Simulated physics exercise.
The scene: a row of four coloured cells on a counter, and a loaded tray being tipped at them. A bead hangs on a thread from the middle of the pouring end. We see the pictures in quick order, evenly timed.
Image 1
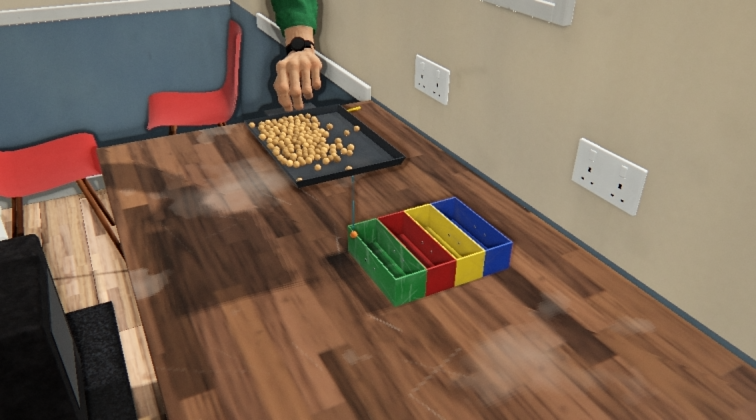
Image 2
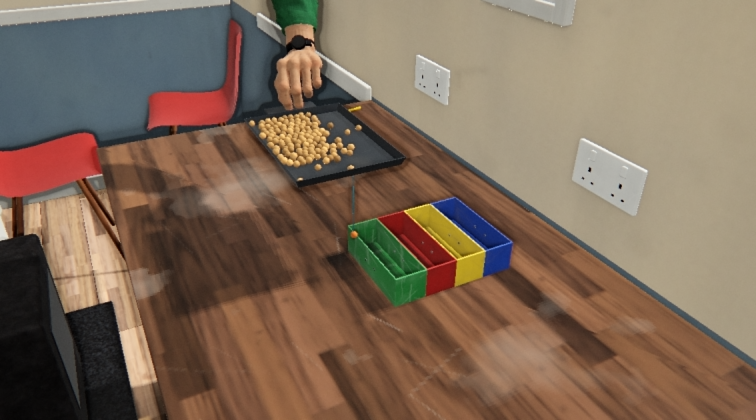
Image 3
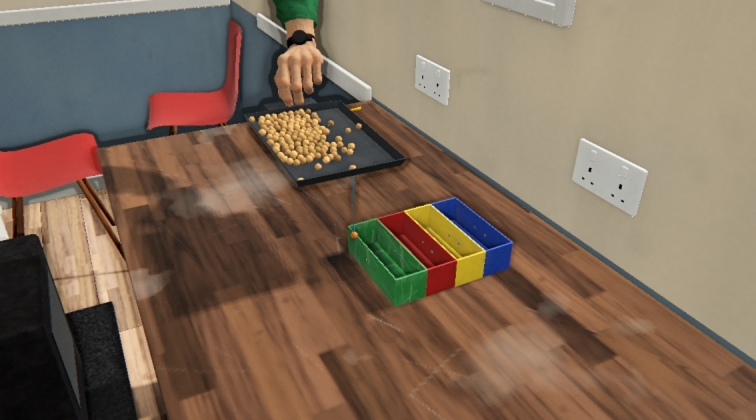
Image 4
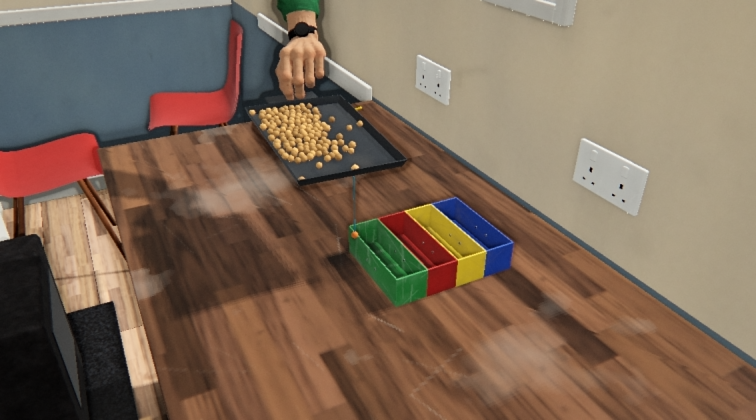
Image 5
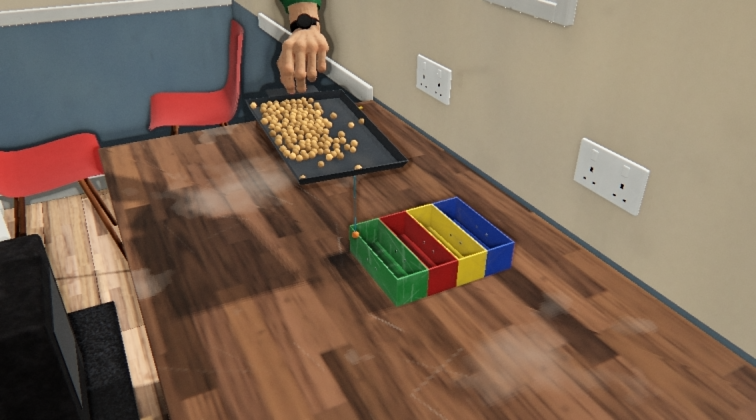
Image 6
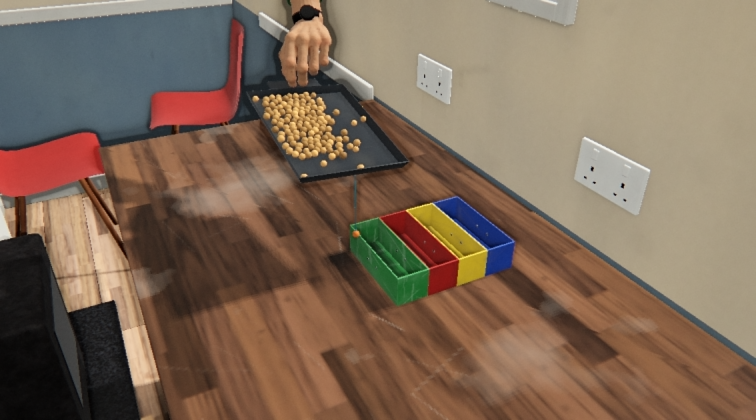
A hand at the far end of a dark tray of round wooden beads slowly tilting it slightly, beads shifting a little, near four coloured cells.
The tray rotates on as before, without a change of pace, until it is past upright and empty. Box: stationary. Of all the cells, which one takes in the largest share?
The largest share goes to the red cell.
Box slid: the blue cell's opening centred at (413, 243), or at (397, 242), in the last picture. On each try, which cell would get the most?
Try one: That blue cell; try two: Blue.
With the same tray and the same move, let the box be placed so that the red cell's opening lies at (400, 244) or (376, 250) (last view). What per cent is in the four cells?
Close to 90 in a hundred, followed by close to 100 in a hundred.
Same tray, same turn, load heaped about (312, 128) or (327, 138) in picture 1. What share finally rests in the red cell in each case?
From the first start you get 60 in a hundred, from the second 50 in a hundred.
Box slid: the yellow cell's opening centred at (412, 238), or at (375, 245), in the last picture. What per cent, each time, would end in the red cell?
In order: 30 percent and 0 percent.
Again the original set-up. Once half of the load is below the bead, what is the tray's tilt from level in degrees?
The tilt is near 65° by then.
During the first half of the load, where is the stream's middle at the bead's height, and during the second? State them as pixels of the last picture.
At (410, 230) for the first part, then at (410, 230) for the others.
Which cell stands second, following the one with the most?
Ranked second: The cell in green.
Soon, tray tipped steeply; about half on the tray; a small part in the red cell; a small part in the green cell; a small part in the yellow cell; a small part falling or outside the box.
A while on, tray tipped right over; about half in the red cell; about a third in the green cell; a small part in the yellow cell; a small part falling or outside the box.
Towards the end, tray tipped past a quarter turn; about half in the red cell; about a third in the green cell; a small part in the yellow cell; a small part falling or outside the box.
Finally, tray tipped past a quarter turn; about half in the red cell; about a third in the green cell; a small part in the yellow cell; none in the blue cell; a small part outside the box.
